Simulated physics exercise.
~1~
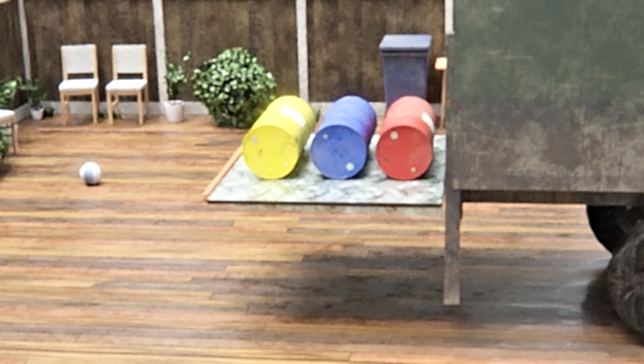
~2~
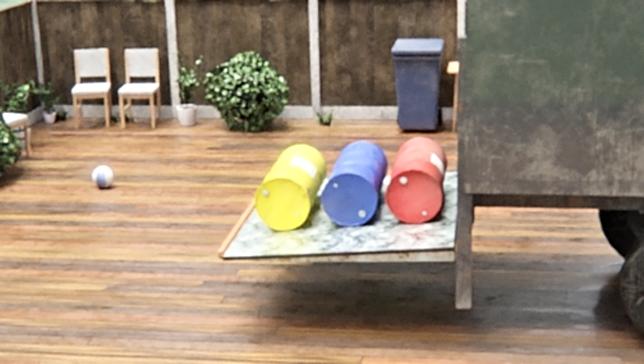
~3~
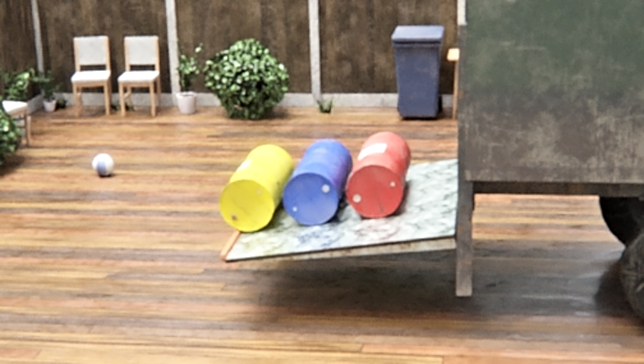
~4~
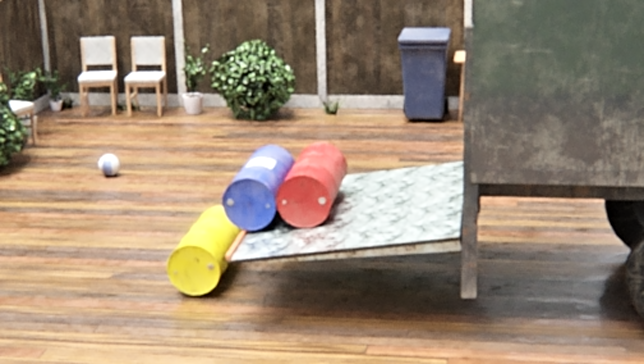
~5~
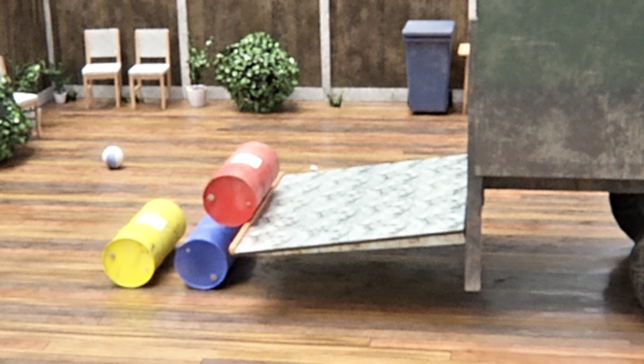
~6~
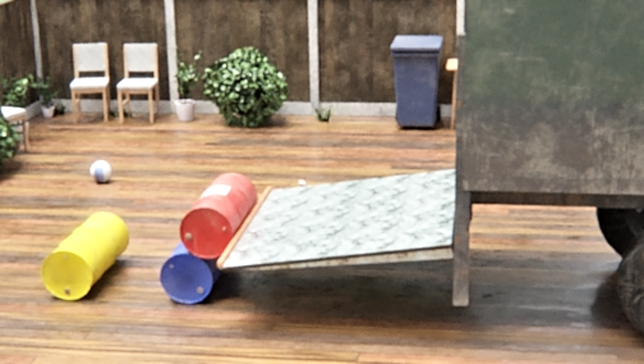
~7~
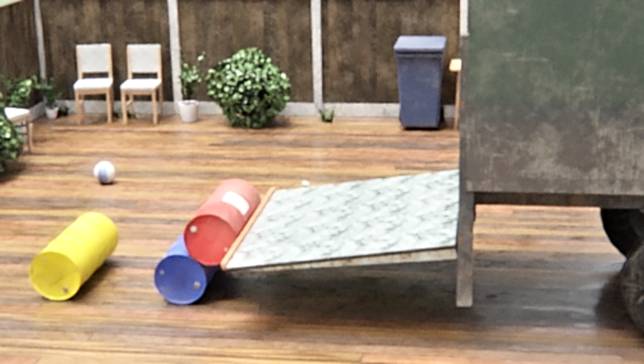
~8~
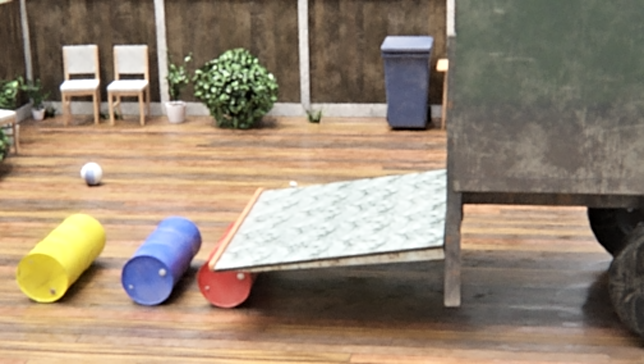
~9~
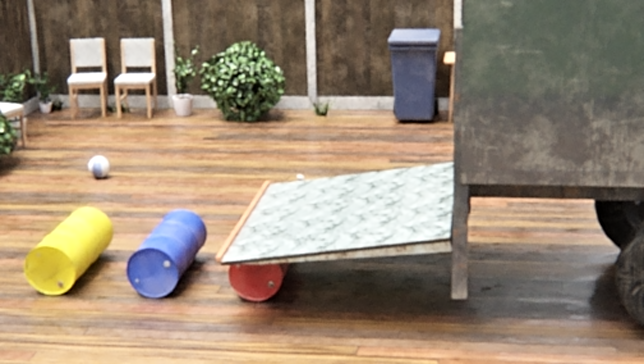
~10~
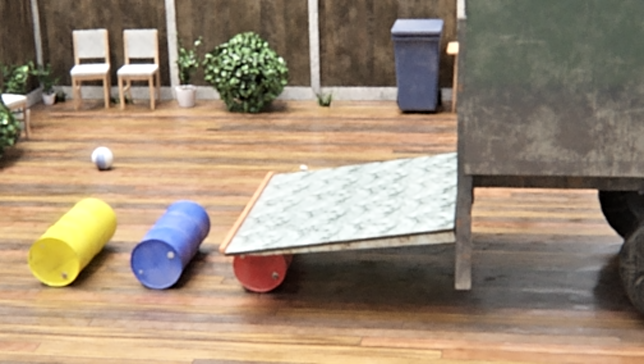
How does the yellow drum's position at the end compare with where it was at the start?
At the start the yellow drum lies on the platform beside the blue drum. At the end it rests on the wooden floor, farther to the left and clear of the platform.
